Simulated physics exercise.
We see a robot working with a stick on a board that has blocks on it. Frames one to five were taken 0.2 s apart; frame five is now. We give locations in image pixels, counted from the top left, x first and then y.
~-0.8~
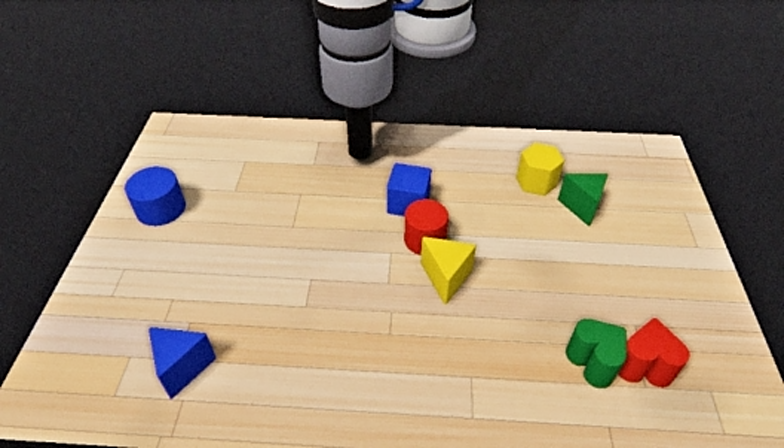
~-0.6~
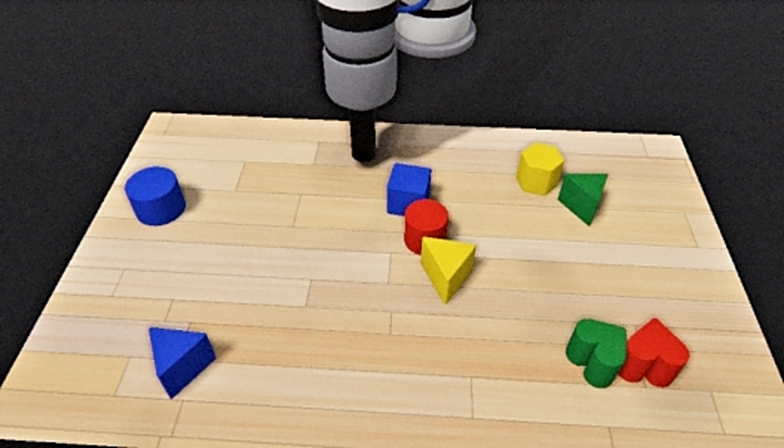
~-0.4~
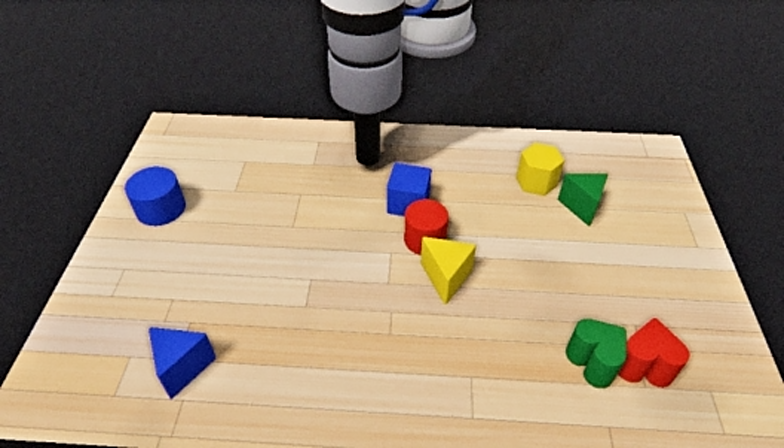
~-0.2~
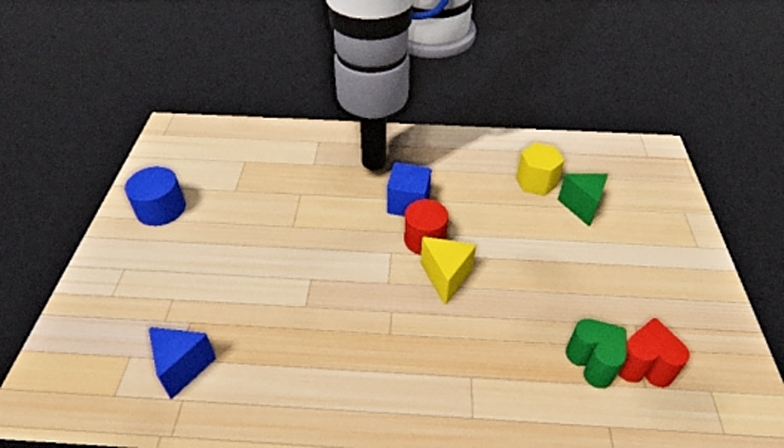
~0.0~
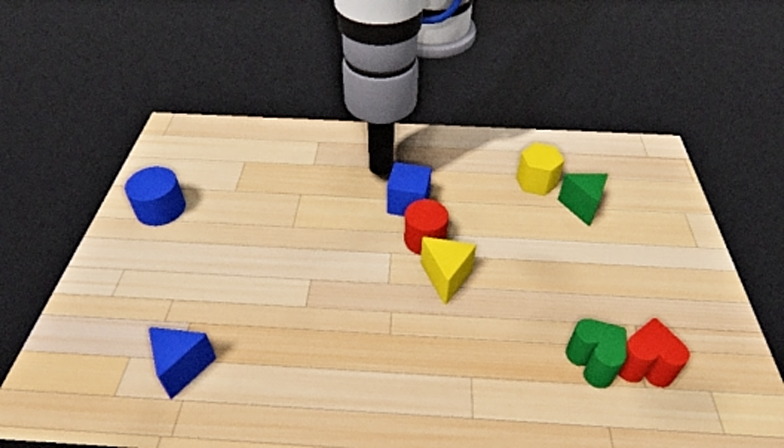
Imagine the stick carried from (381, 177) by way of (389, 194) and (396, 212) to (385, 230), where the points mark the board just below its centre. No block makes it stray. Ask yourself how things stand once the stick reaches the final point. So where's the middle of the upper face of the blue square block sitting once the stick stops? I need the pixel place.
Located at (436, 196).
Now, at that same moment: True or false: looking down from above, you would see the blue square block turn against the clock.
That claim is true.
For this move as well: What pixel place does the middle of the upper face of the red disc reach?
At pixel (446, 232).
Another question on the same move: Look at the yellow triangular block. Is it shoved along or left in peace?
The block moves away from its spot.
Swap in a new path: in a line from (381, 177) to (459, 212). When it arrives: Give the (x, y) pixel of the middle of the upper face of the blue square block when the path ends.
In the picture, it is at (467, 214).
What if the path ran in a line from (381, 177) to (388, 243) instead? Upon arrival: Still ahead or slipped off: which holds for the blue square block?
The stick loses it on the way.
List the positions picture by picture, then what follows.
The first frame shows stick tip at (360, 152); block tops, blue square block at (410, 177); red disc at (427, 214); yellow triangular block at (449, 253).
The second frame shows stick at (364, 155); blocks unchanged.
The third frame shows stick at (368, 158); blocks unchanged.
The fourth frame shows stick at (374, 162); blocks unchanged.
The fifth frame shows stick at (381, 168); blue square block at (410, 177); red disc at (427, 214); yellow triangular block at (449, 253).
The first path, step by step. Halfway along, stick at (393, 194); blue square block at (429, 192), turned 25° anticlockwise; red disc at (435, 222).
At the end, stick at (385, 220); blue square block at (436, 196), turned 55° anticlockwise; red disc at (446, 232); yellow triangular block at (451, 263), turned 15° anticlockwise.
